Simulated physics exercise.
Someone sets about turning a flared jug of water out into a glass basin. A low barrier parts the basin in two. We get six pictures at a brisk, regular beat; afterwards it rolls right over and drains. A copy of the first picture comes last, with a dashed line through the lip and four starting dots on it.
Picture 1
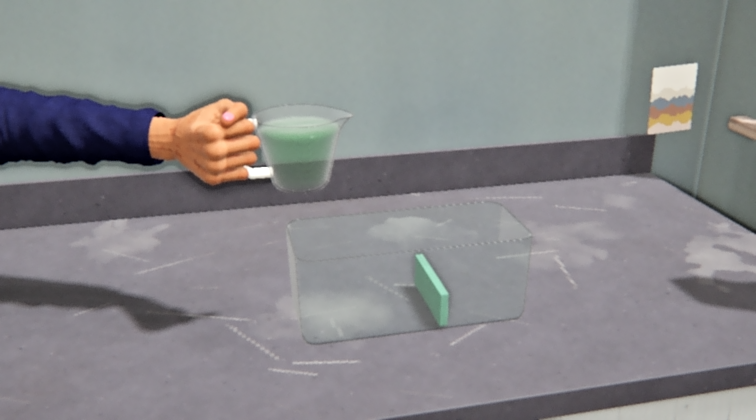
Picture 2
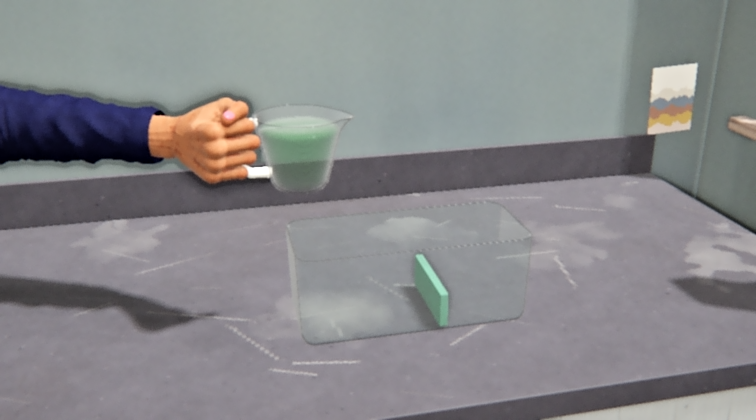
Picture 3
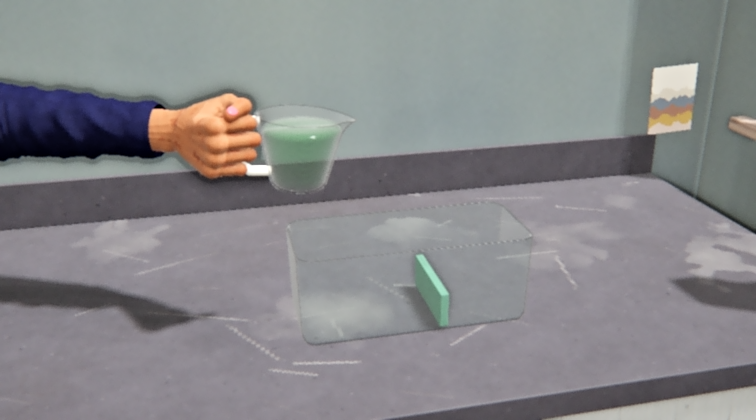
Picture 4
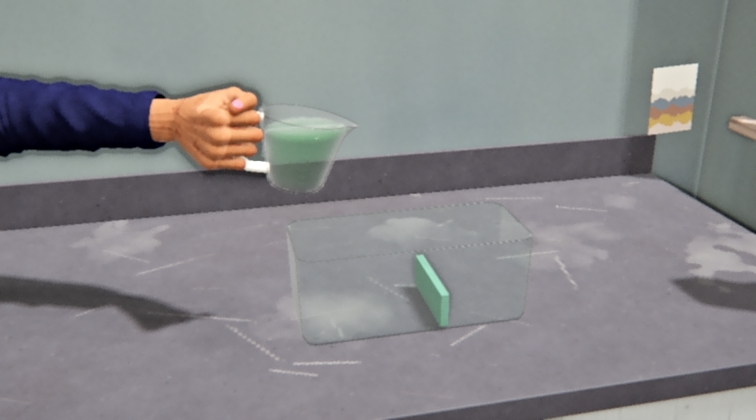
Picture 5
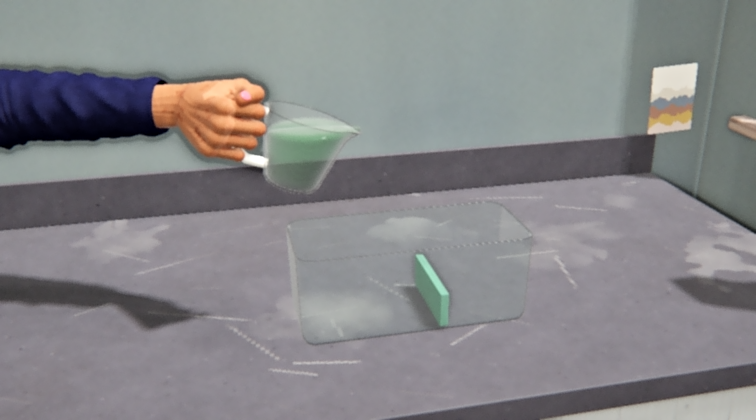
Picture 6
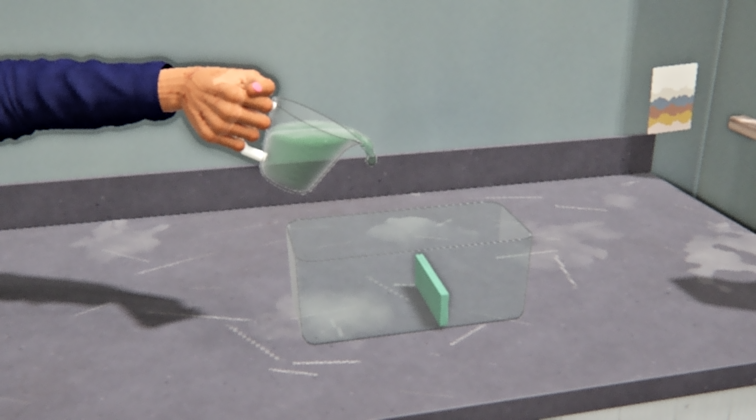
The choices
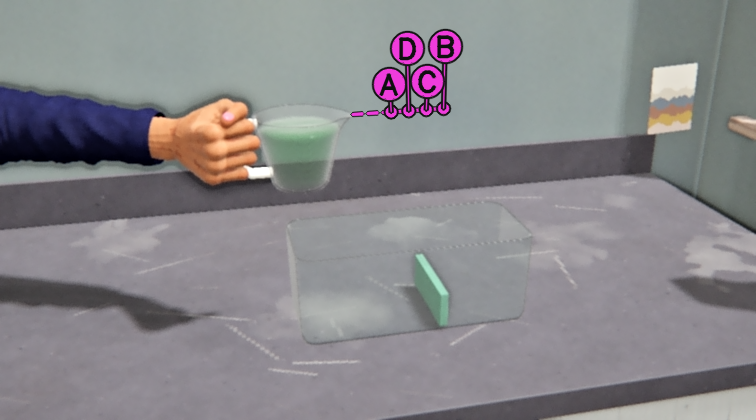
A hand in a dark blue sleeve tilting a clear jug rightward above a divided glass basin, greenish water starting over its lip.
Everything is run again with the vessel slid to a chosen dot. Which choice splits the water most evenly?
Choose A.
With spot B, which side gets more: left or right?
More ends on the right.
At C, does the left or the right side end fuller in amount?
The right one.
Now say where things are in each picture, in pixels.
The first picture shows upright, lip at (353, 114); basin from (302, 342) to (523, 314); top of the wall at (431, 273); nothing has left yet.
The second picture shows upright, lip at (353, 115); nothing has left yet.
The third picture shows tipped about 5°, lip at (355, 119); nothing has left yet.
The fourth picture shows tipped about 11°, lip at (358, 125); nothing has left yet.
The fifth picture shows tipped about 18°, lip at (360, 132); nothing has left yet.
The sixth picture shows tipped about 28°, lip at (362, 142); water is over the lip, down to (371, 162).
In magenta, A at (391, 111); B at (443, 108); C at (426, 109); D at (408, 110).
With A, about 49 % ends left of the wall and 50 % right of it.
With B, about 5 % ends left of the wall and 94 % right of it.
With C, about 7 % ends left of the wall and 92 % right of it.
With D, about 21 % ends left of the wall and 79 % right of it.
